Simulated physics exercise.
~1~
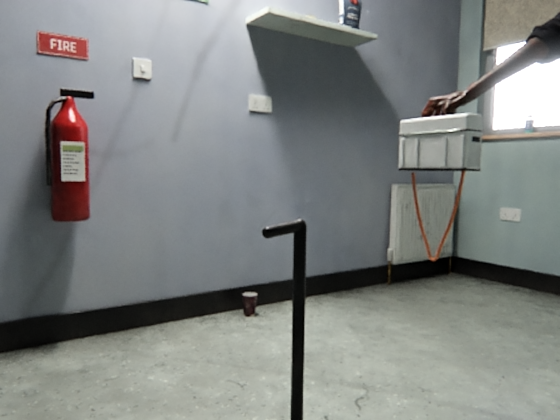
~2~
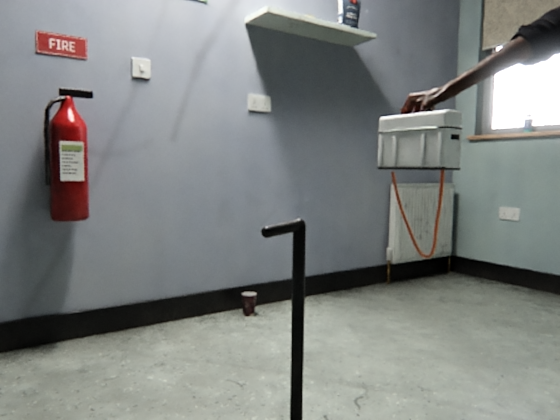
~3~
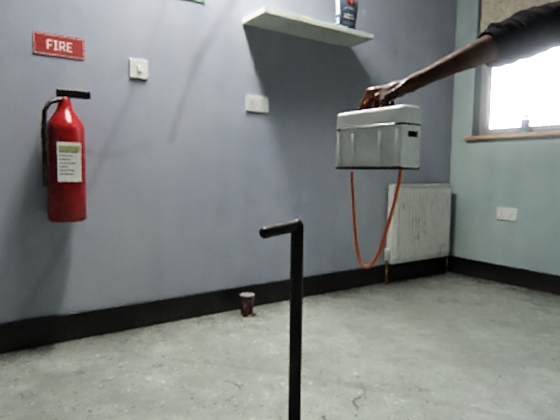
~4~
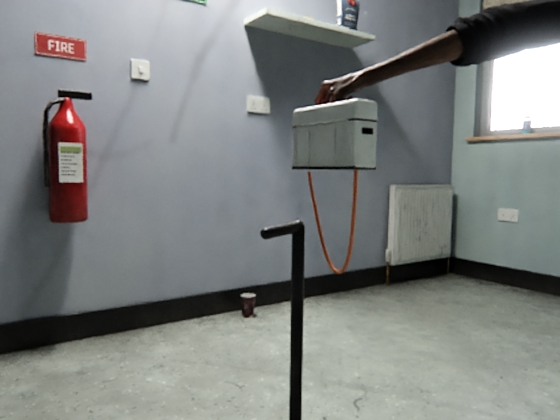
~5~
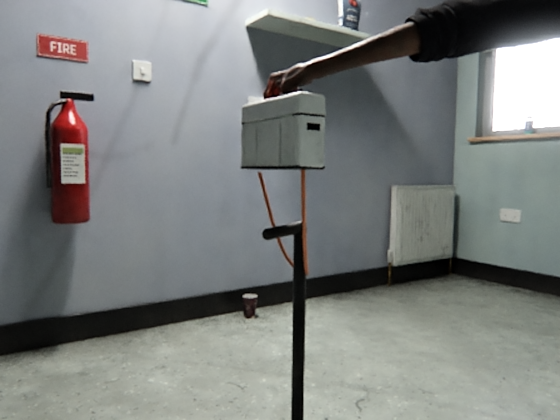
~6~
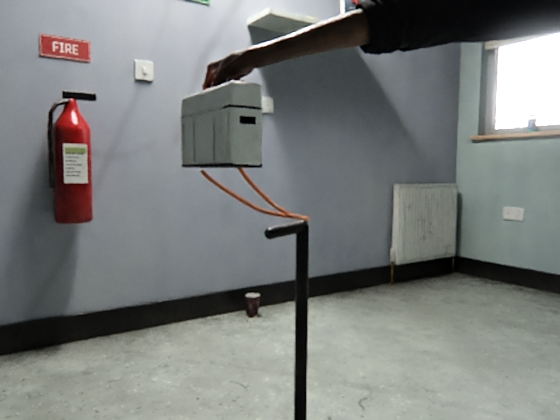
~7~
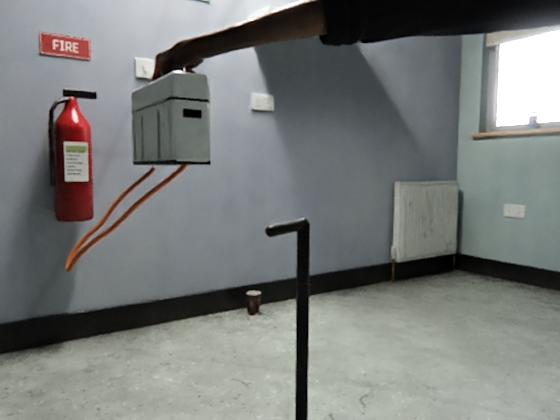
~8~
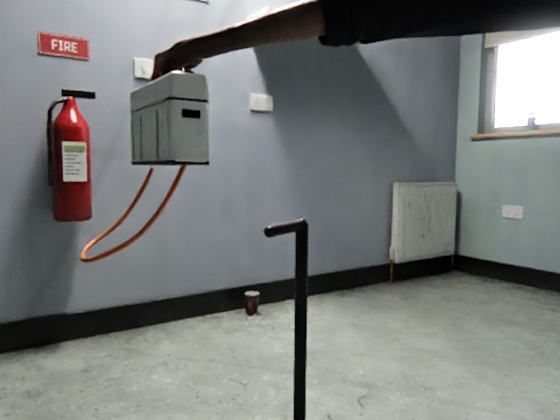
A white case with a dangling orange lead is carried left by hand past a hooked post, clearing it.
